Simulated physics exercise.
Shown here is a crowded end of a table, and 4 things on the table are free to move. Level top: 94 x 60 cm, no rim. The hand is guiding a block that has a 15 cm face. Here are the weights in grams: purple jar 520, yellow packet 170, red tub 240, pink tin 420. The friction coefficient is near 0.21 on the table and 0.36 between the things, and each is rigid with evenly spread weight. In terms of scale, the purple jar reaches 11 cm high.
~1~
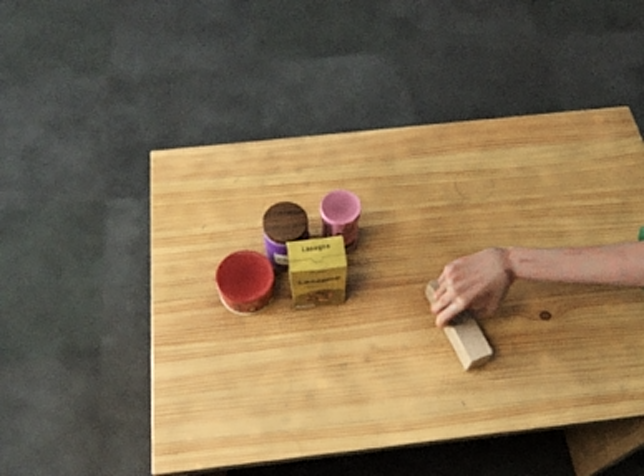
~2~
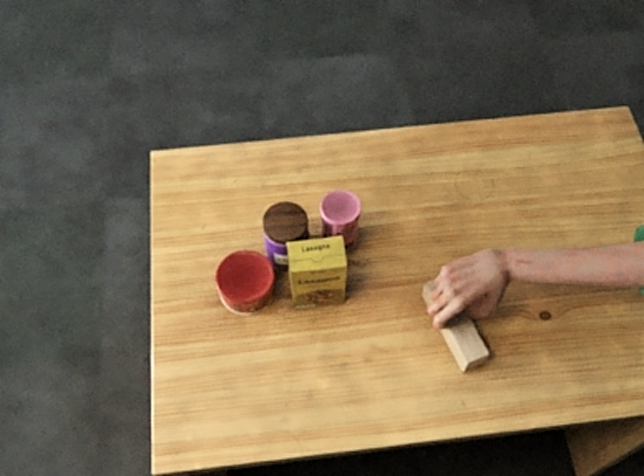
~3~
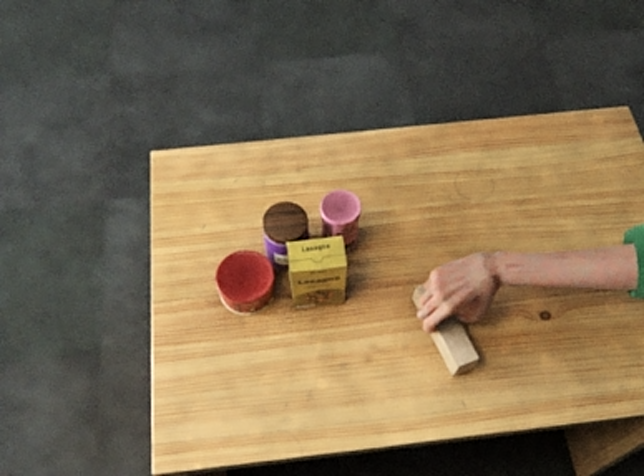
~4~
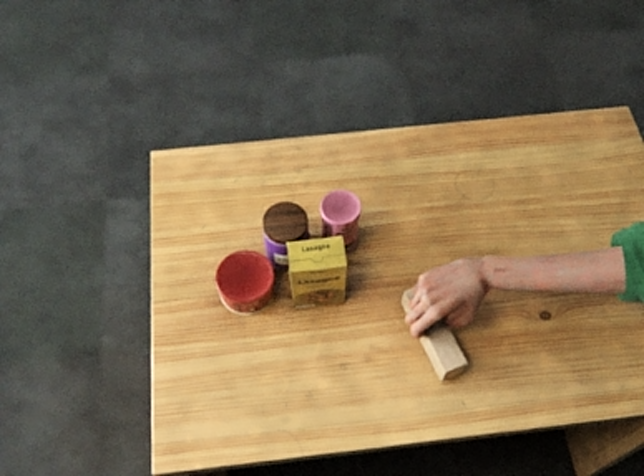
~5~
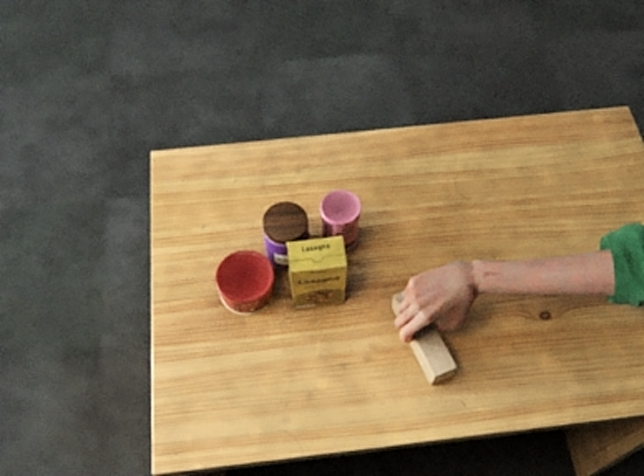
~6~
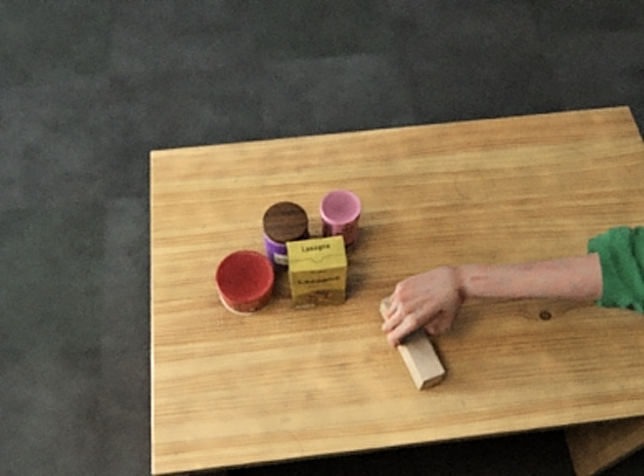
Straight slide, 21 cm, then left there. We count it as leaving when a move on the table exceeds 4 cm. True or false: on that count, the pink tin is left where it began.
True.
Then, 0.20 s after the last picture, pusher on by 11 cm.
Then, 0.50 s after the last picture, pusher on by 15 cm.
Then, 0.70 s after the last picture, pusher on by 17 cm.
Then, 1.00 s after the last picture, pusher on by 21 cm.
At rest, all 4 in place, give or take 4 cm. Seen from the same camera at the end, pink tin near (340, 225).
